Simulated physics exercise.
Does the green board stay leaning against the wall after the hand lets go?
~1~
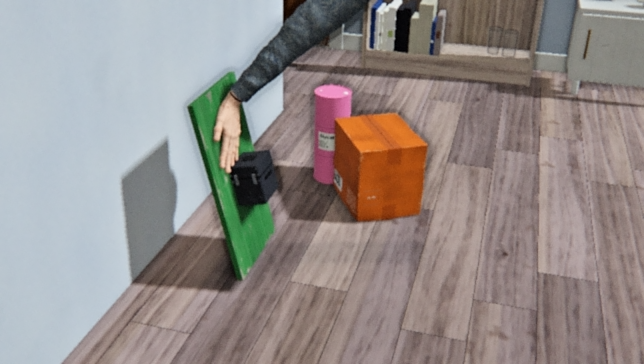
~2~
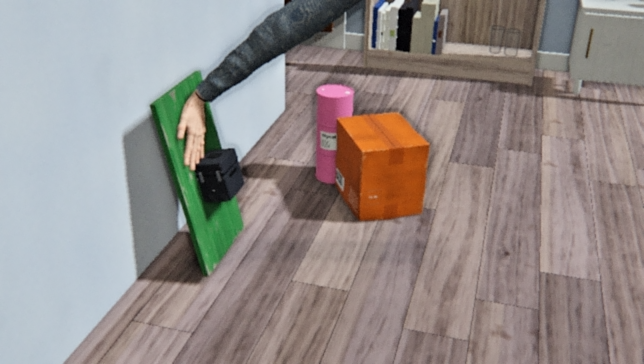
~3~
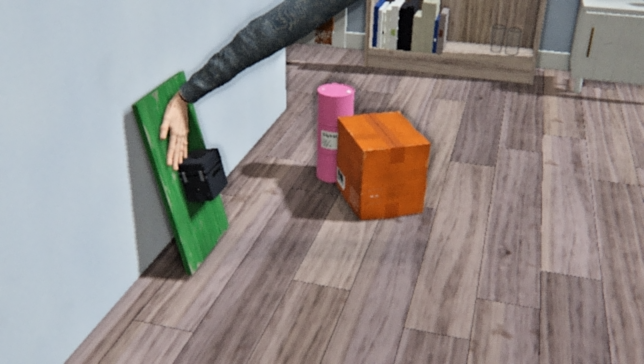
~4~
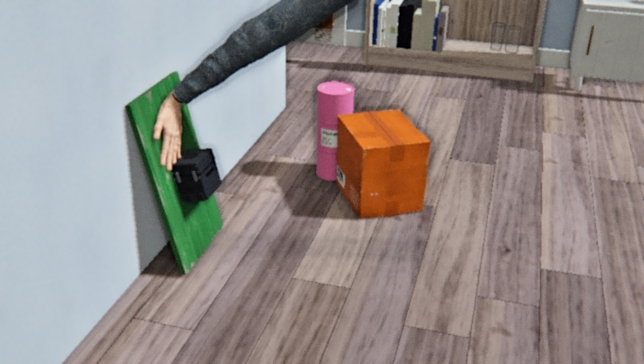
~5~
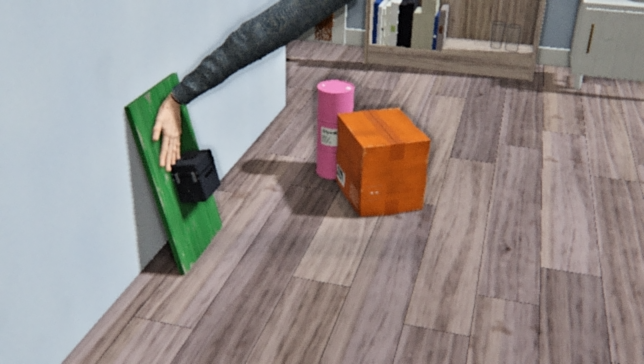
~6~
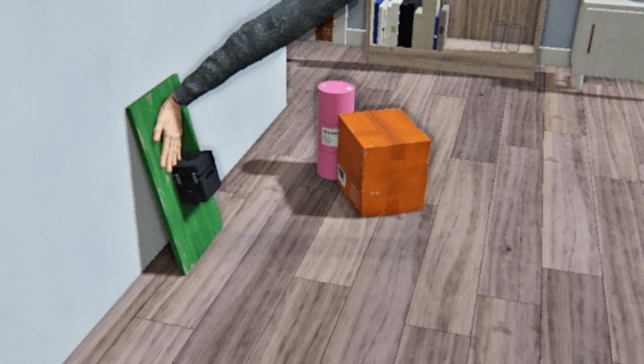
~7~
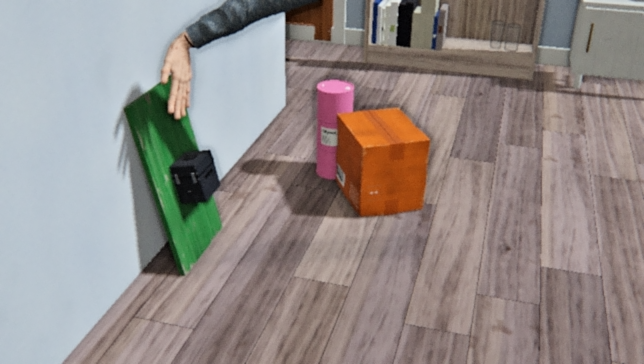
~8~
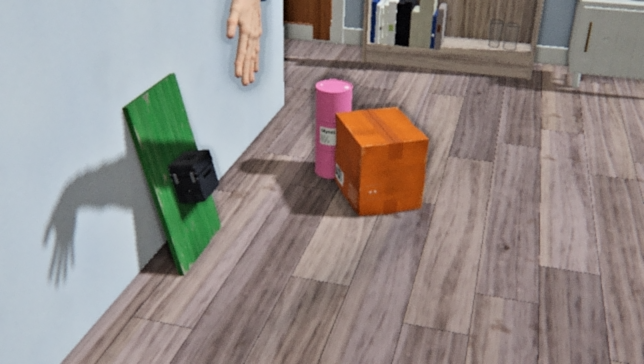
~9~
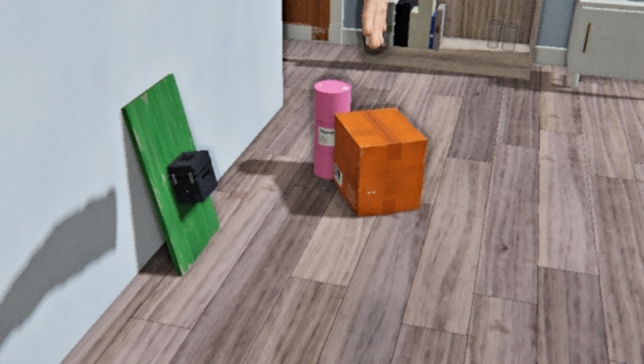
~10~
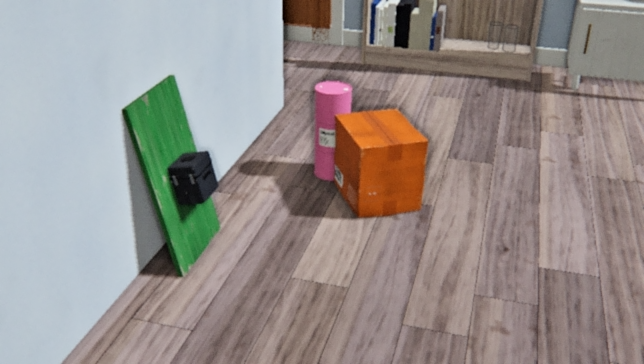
Yes, the green board stays leaning against the wall after the hand lets go and draws away.
